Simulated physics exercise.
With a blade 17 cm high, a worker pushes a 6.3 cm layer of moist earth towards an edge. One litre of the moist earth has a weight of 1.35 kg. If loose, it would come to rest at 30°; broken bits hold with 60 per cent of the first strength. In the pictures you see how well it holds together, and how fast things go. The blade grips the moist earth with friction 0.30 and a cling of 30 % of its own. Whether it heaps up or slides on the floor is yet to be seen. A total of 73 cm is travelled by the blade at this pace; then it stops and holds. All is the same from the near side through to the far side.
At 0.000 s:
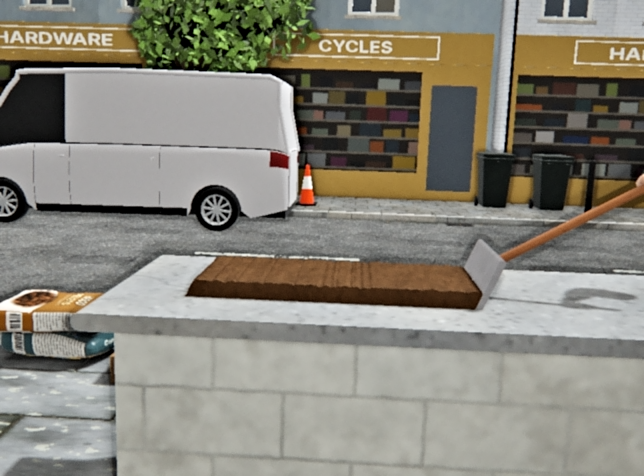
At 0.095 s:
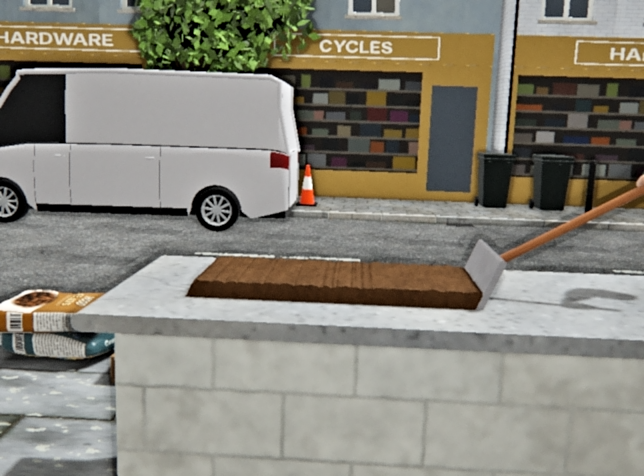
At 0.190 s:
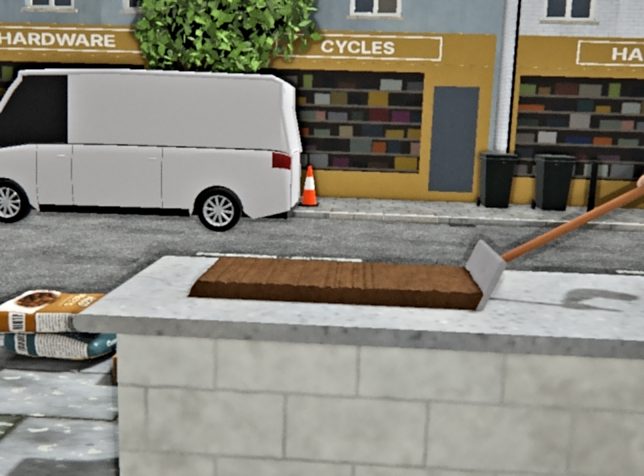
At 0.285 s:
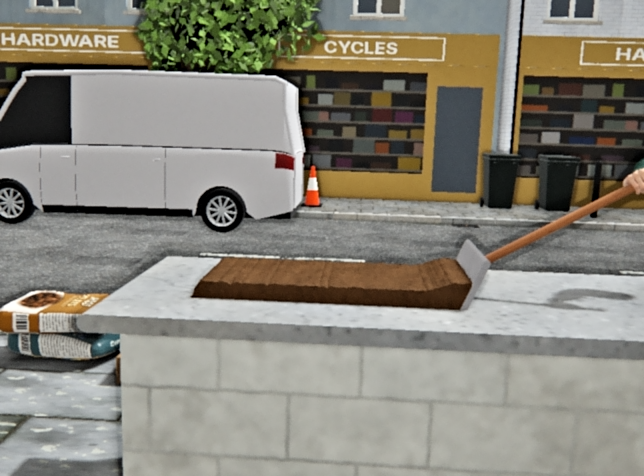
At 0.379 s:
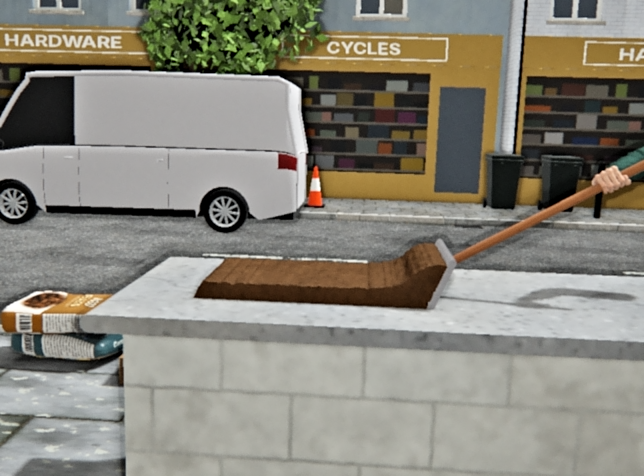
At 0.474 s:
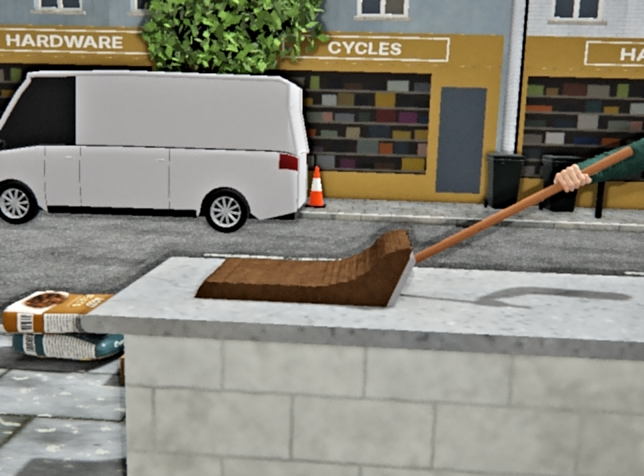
The clip shows a shovel-like blade resting against a flat layer of brown earth on a stone-topped wall, then a gloveless hand in a green sleeve pushes it left, heaping the earth up against the blade.
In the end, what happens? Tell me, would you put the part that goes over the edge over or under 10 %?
I would say over.
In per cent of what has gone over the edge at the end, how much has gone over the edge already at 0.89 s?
Roughly 0 per cent.
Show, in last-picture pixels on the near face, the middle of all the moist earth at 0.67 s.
(267, 279) or thereabouts.
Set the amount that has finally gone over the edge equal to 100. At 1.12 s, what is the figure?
Close to 40 in a hundred.
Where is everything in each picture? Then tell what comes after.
In the first frame, foot of the blade at (475, 310), not yet moved; leading edge of the moist earth at (186, 294), piled 5.9 cm high.
In the second frame, foot of the blade at (476, 310), not yet moved; leading edge of the moist earth at (186, 295), piled 5.9 cm high.
In the third frame, foot of the blade at (476, 310), moved 7 mm; leading edge of the moist earth at (188, 295), piled 6.0 cm high.
In the fourth frame, foot of the blade at (460, 310), moved 7.0 cm; leading edge of the moist earth at (192, 295), piled 9.3 cm high.
In the fifth frame, foot of the blade at (426, 309), moved 19 cm; leading edge of the moist earth at (195, 296), piled 15 cm high.
In the sixth frame, foot of the blade at (386, 307), moved 33 cm; leading edge of the moist earth at (195, 296), piled 20 cm high.
After 0.67 s, 0 % has gone over the edge.
After 0.89 s, 0 % has gone over the edge.
After 1.12 s, 8 % has gone over the edge.
After 1.35 s, 19 % has gone over the edge.
After 1.78 s, at the end, 23 % has gone over the edge.
